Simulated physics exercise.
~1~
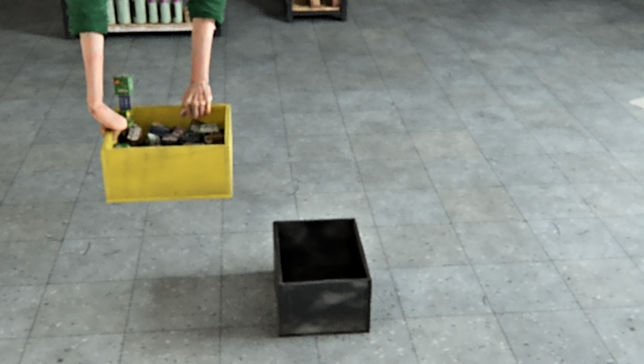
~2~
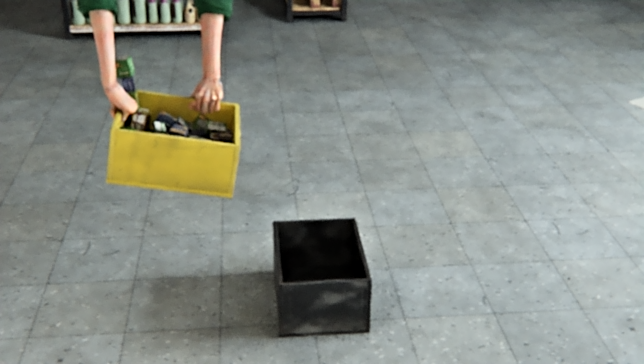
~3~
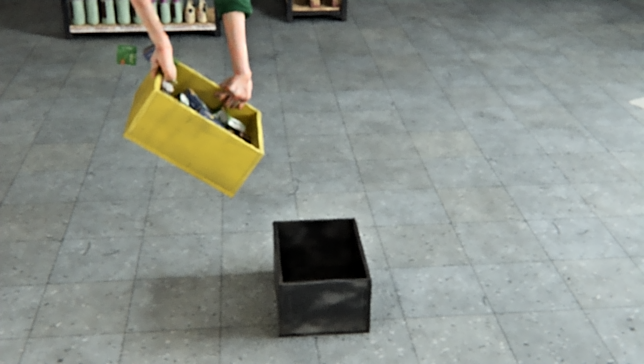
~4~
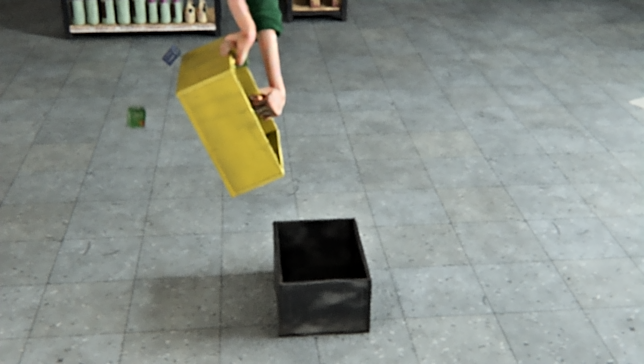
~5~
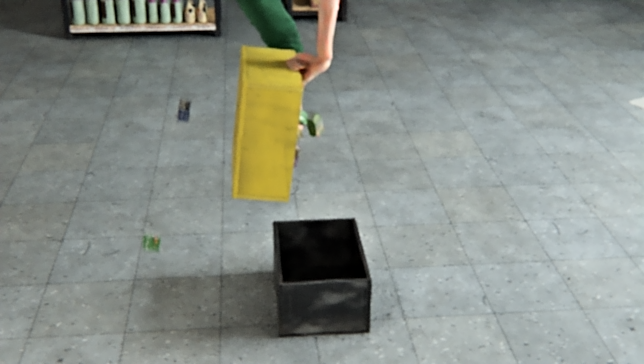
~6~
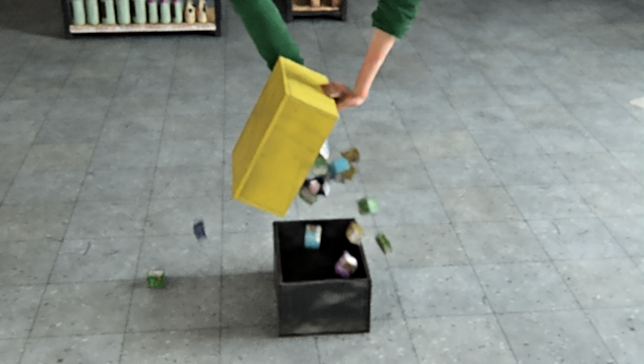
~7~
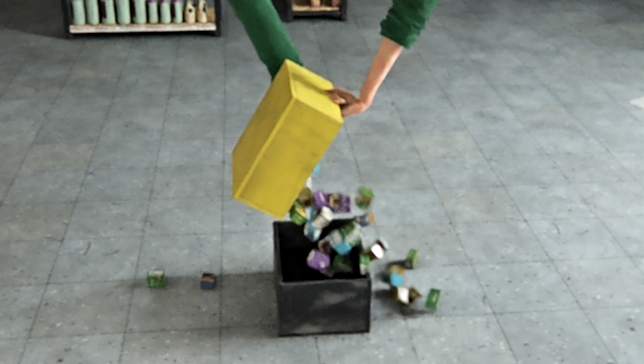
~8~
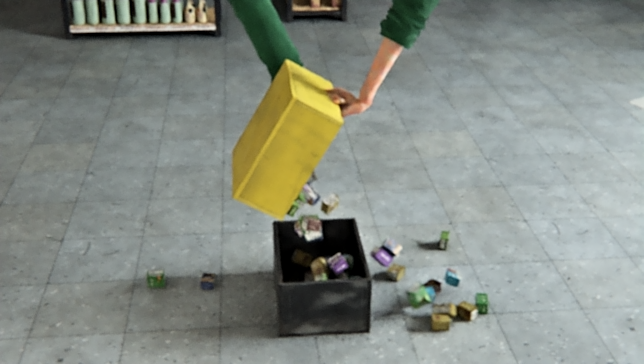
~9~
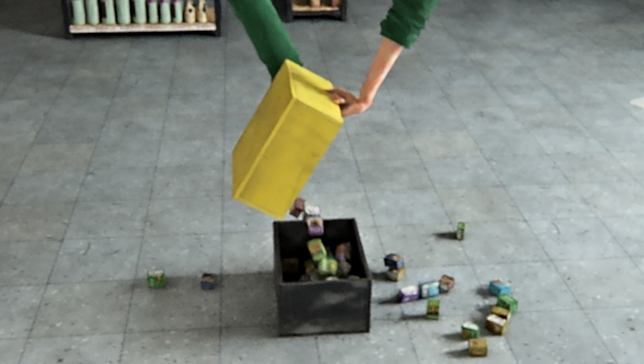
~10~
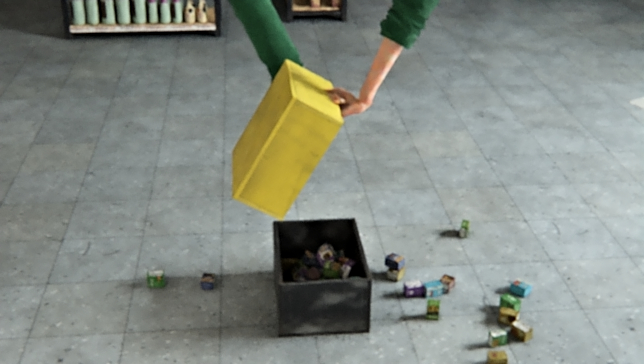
Yellow box tipped by two hands, pouring small cartons into a black basket, with several scattering and resting on the grey floor.
